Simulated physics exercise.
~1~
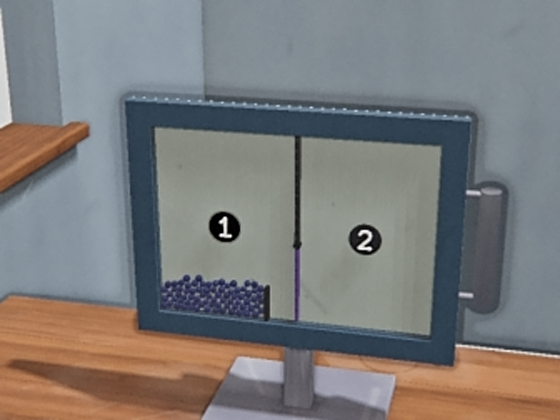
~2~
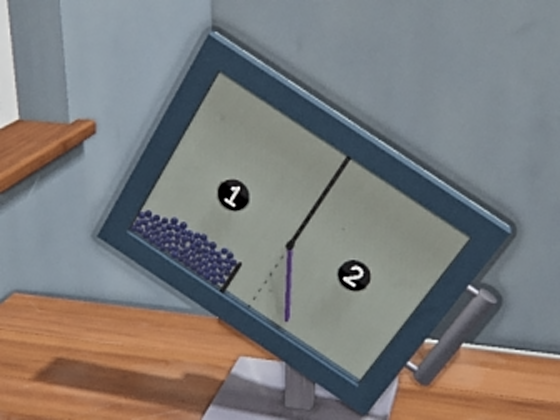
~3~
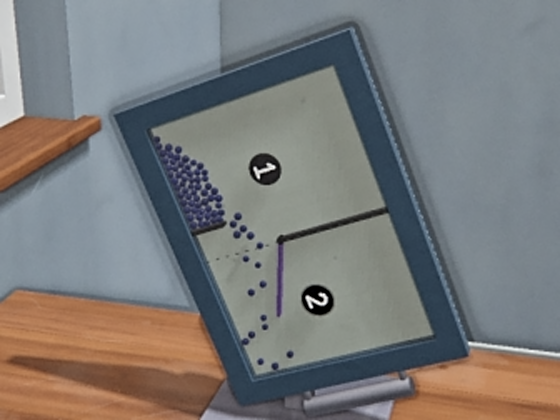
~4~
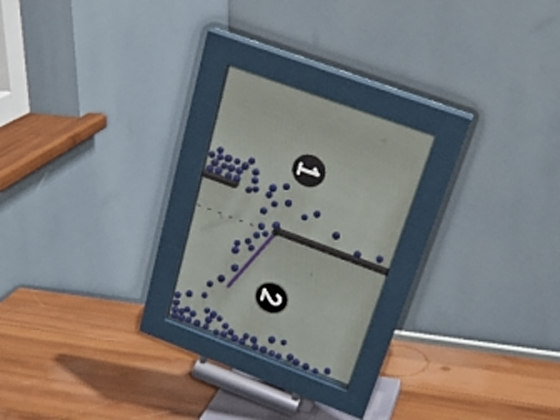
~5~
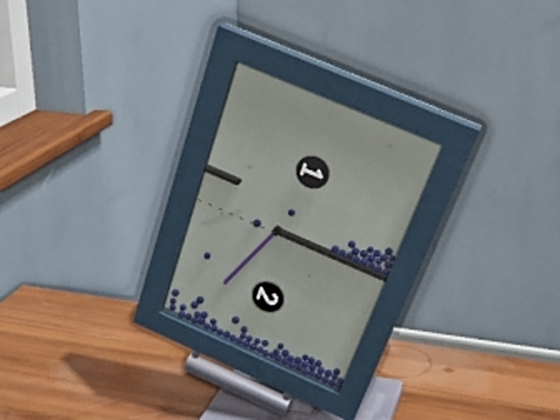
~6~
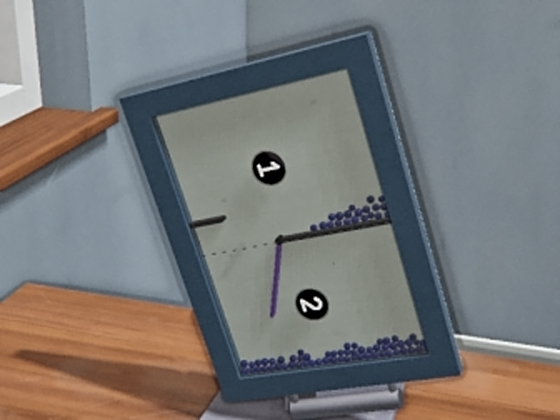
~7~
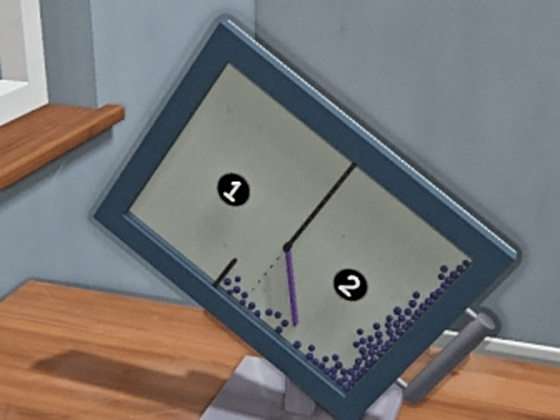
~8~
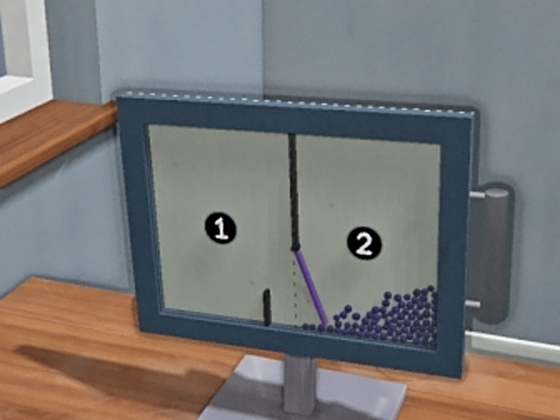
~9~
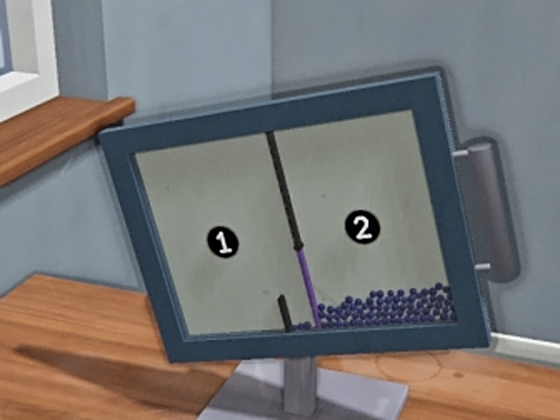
Dark blue beads in a flat framed case slid and spilled past a hanging purple flap as the case turned clockwise onto its end, then it swung back, tipping slightly the other way, with nearly all the beads piled in the right side.
